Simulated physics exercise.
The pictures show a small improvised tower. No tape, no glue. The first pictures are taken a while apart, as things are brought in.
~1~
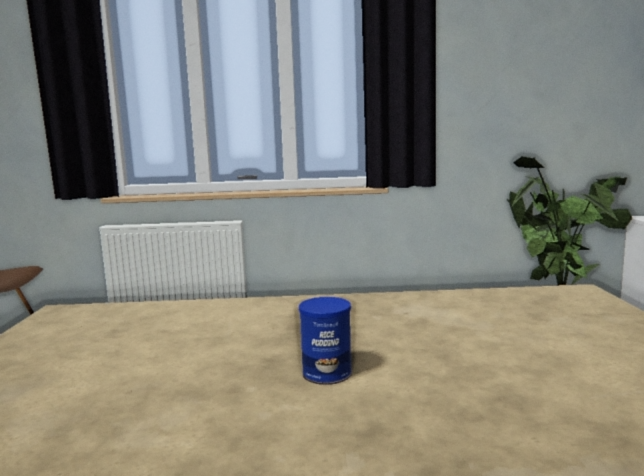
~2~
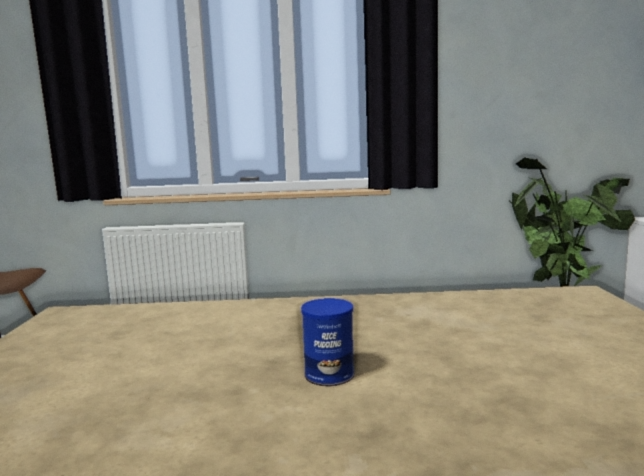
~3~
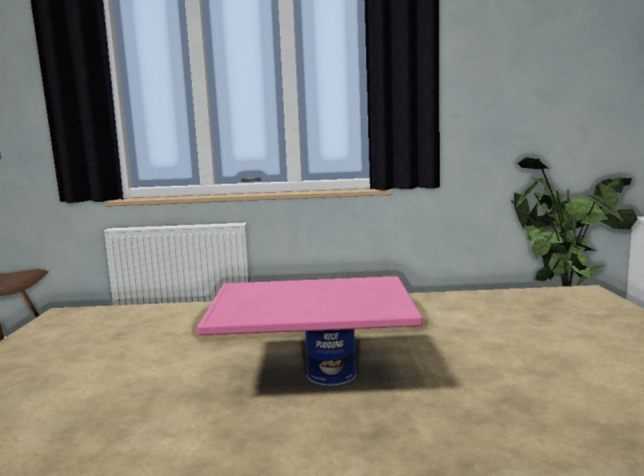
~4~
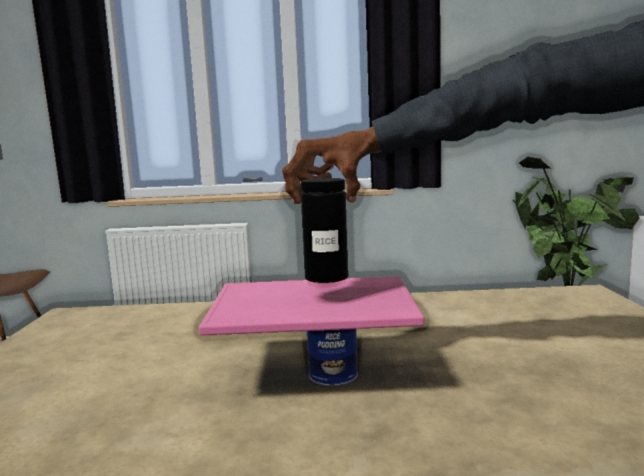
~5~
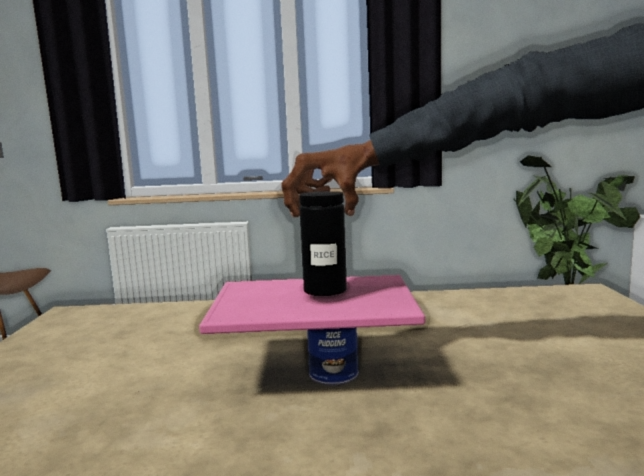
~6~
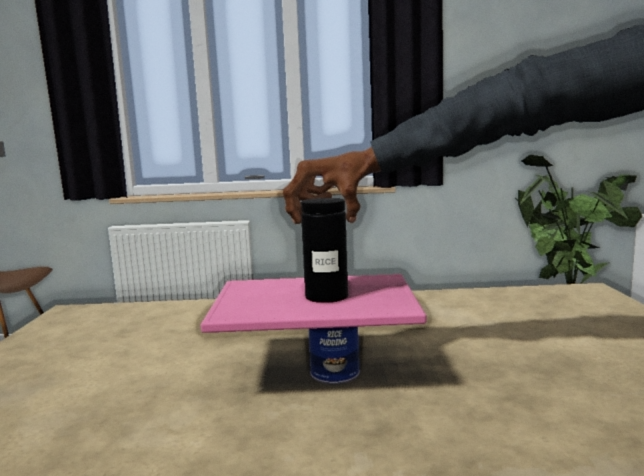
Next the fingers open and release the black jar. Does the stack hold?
In the end the stack keeps its balance.
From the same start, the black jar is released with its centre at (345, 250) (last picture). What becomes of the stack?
Then it stays up.
Then, 0.20 s on from there, no change.
Then, 0.50 s on from there, black jar resting near (325, 250).
In the end, all 3 unmoved. At the end, from the last picture's camera, black jar near (325, 250). The stack holds.
